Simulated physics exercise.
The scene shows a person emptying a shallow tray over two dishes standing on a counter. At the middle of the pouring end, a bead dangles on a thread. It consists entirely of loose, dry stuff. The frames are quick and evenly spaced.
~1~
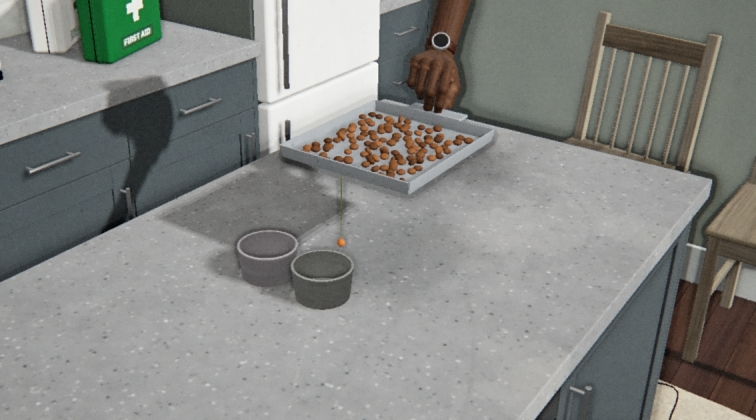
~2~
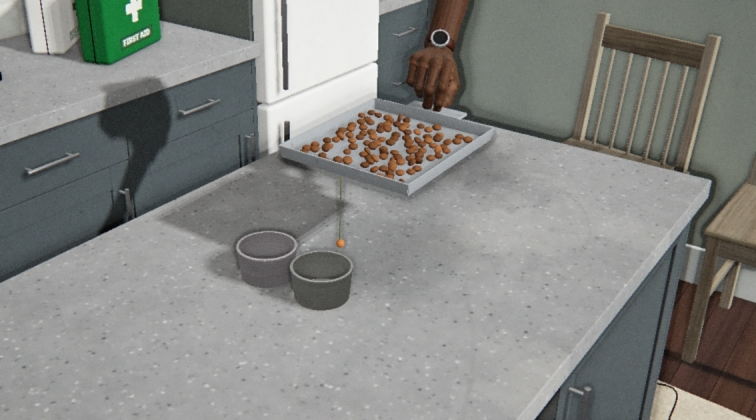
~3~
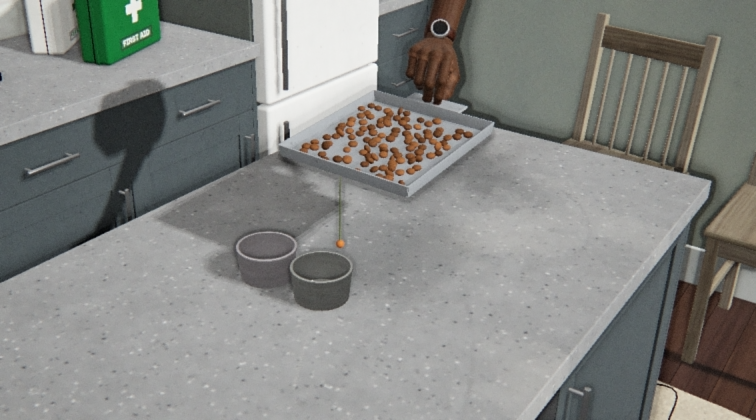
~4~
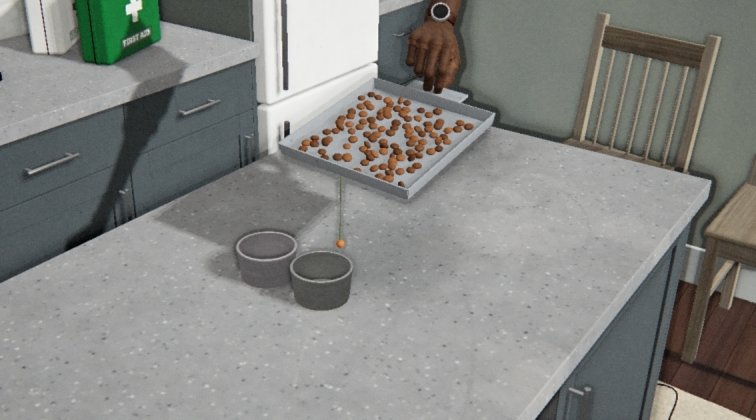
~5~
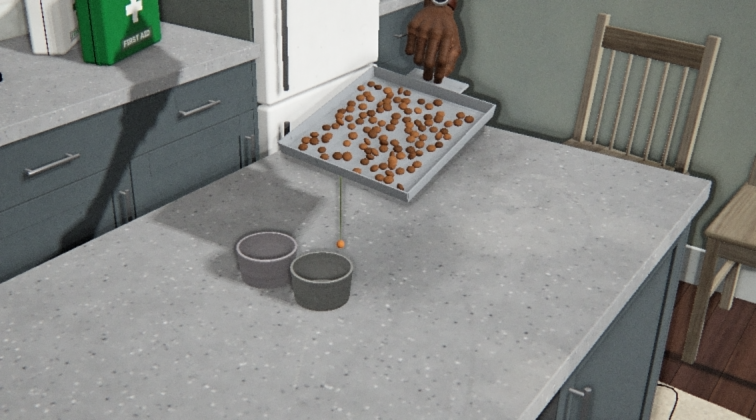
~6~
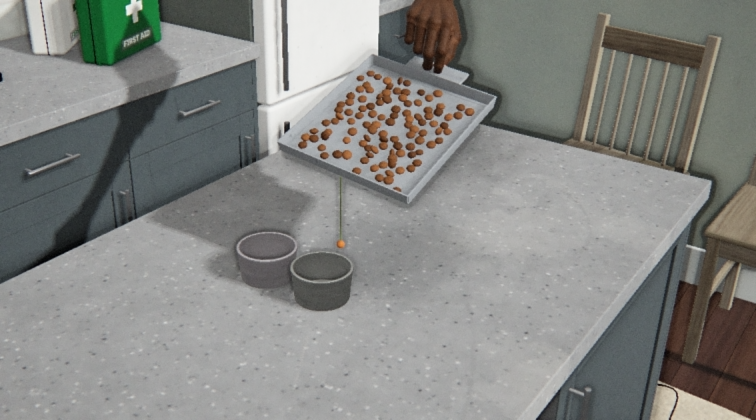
A shallow gray tray of small brown pieces starts nearly level above a counter, a hand gripping its far edge. The hand rises steadily, lifting the back of the tray so it slants toward its near right corner, while two dark dishes and a hanging orange bead stay still below.
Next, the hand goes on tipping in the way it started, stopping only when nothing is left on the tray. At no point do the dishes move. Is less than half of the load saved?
Most never reaches the dishes.
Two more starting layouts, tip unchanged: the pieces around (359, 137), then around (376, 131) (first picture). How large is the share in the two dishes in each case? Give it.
From the first start you get 20 in a hundred, from the second 20 in a hundred.
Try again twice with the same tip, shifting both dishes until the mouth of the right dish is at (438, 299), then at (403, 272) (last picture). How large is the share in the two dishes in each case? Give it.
Close to 60 in a hundred, then close to 30 in a hundred.
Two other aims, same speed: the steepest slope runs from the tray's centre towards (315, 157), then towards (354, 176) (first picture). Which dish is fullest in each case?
One gives the leftmost dish and two gives the rightmost dish.
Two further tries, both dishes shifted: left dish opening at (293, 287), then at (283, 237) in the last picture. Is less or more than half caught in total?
Place 1: Lower than half; place 2: Lower than half.
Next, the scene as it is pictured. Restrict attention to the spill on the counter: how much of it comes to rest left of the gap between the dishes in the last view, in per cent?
About 10 %.
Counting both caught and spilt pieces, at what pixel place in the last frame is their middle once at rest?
I'd place the middle at about (376, 314).
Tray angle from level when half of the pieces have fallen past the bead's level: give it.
That would be about 100 degrees from level.
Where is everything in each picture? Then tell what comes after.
The first frame shows corners of the pouring end at (283, 144) and (409, 182), level; middle of the load at (391, 143), bits of dog kibble; left dish at (249, 268); right dish at (304, 290); bead on its thread at (341, 243).
The second frame shows corners of the pouring end at (282, 145) and (408, 183), level; middle of the load at (390, 142).
The third frame shows corners of the pouring end at (281, 144) and (408, 186), tipped barely, lowest at the right corner; middle of the load at (390, 139).
The fourth frame shows corners of the pouring end at (281, 143) and (407, 188), tipped a little, lowest at the right corner; middle of the load at (390, 133).
The fifth frame shows corners of the pouring end at (281, 142) and (407, 191), tipped a little, lowest at the right corner; middle of the load at (390, 128).
The sixth frame shows corners of the pouring end at (280, 141) and (407, 194), tipped clearly, lowest at the right corner; middle of the load at (390, 122); left dish at (249, 270); right dish at (304, 291).
Soon after the last picture, tray tipped steeply; nearly all on the tray; a stray few in the air.
A little later, tray tipped right over; about a third on the tray; a small part in the right dish; about half outside both; about a quarter in the air.
Later still, tray tipped past a quarter turn; about a quarter in the right dish; most outside both.
At rest, tray tipped past a quarter turn; about a quarter in the right dish; none in the left dish; most outside both.
